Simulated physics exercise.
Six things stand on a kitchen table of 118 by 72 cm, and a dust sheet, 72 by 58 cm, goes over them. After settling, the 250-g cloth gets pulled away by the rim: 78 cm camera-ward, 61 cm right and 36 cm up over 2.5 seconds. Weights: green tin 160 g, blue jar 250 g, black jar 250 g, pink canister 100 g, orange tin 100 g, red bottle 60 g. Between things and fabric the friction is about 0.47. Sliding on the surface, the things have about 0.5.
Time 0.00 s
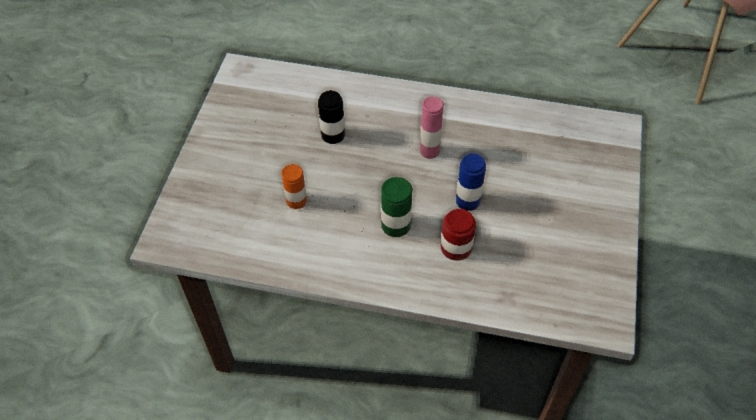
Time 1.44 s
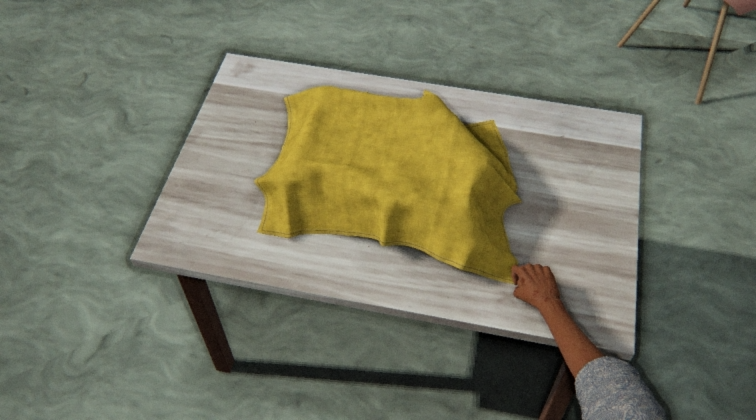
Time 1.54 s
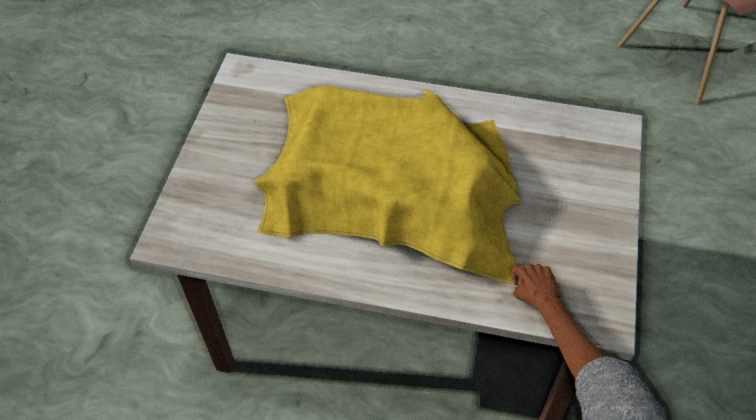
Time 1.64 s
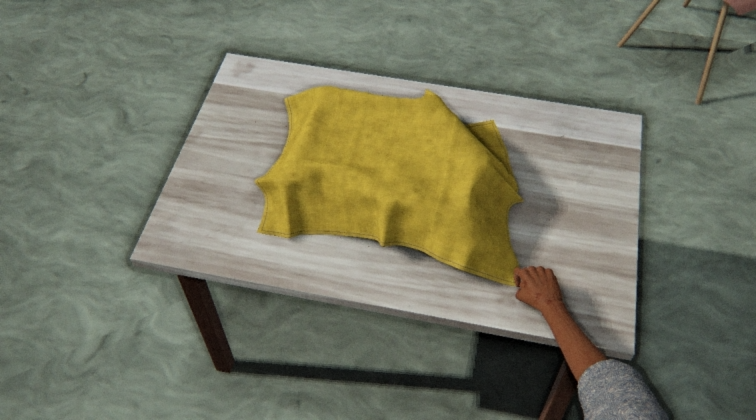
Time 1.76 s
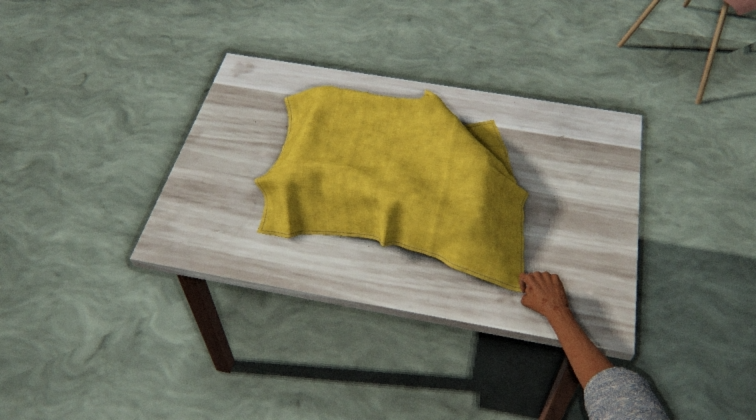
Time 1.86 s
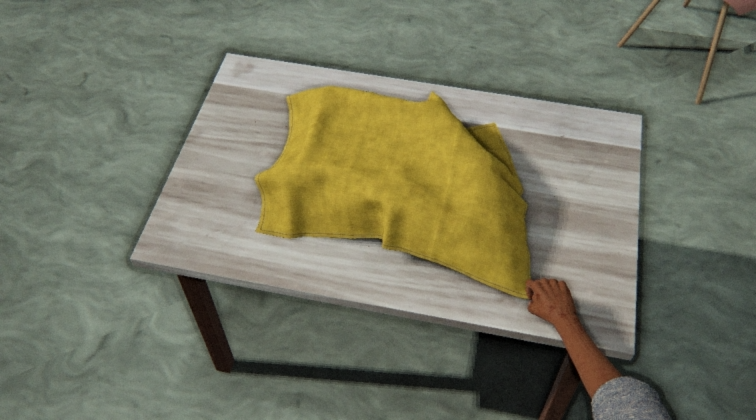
A yellow cloth covered six colourful containers standing on a wooden table, and a hand gripping its near right corner pulled it slightly outward, drawing that edge tighter while the rest barely moved.
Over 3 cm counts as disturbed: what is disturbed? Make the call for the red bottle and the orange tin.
Red bottle - disturbed, orange tin - undisturbed.
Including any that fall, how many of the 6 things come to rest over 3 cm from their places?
My count is 5.
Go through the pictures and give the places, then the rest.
The first frame shows red bottle (460, 220), 12 cm tall; orange tin (292, 172), 12 cm tall; green tin (397, 189), 15 cm tall; black jar (330, 98), 14 cm tall; blue jar (474, 162), 15 cm tall; pink canister (433, 104), 18 cm tall.
The second frame shows dust sheet corners (257, 232) (310, 99) (493, 120); grip (516, 284).
The third frame shows dust sheet corners (257, 232) (310, 99); grip (516, 284).
The fourth frame shows dust sheet corners (257, 232) (310, 99); grip (518, 287).
The fifth frame shows dust sheet corners (257, 232) (310, 99); grip (524, 292).
The sixth frame shows dust sheet corners (255, 232) (312, 100) (495, 123); grip (530, 299).
After 2.4 s, middle of the dust sheet at (458, 210); pink canister on its side, 11 cm off its start, black jar on its side, 10 cm off its start, blue jar 5 cm off its start.
After 2.9 s, middle of the dust sheet at (552, 372); red bottle on its side, 13 cm off its start, green tin on its side, 15 cm off its start, pink canister on its side, 11 cm off its start.
After 3.5 s, middle of the dust sheet at a place out of view; red bottle over the edge, green tin on its side, 26 cm off its start at (386, 318), pink canister on its side, 11 cm off its start at (453, 175).
After 4.0 s, middle of the dust sheet at a place out of view; red bottle over the edge, green tin over the edge, pink canister on its side, 12 cm off its start.
After 4.8 s, middle of the dust sheet at a place out of view; red bottle over the edge, orange tin 0 cm off its start at (291, 172), green tin over the edge, pink canister on its side, 14 cm off its start at (475, 170).
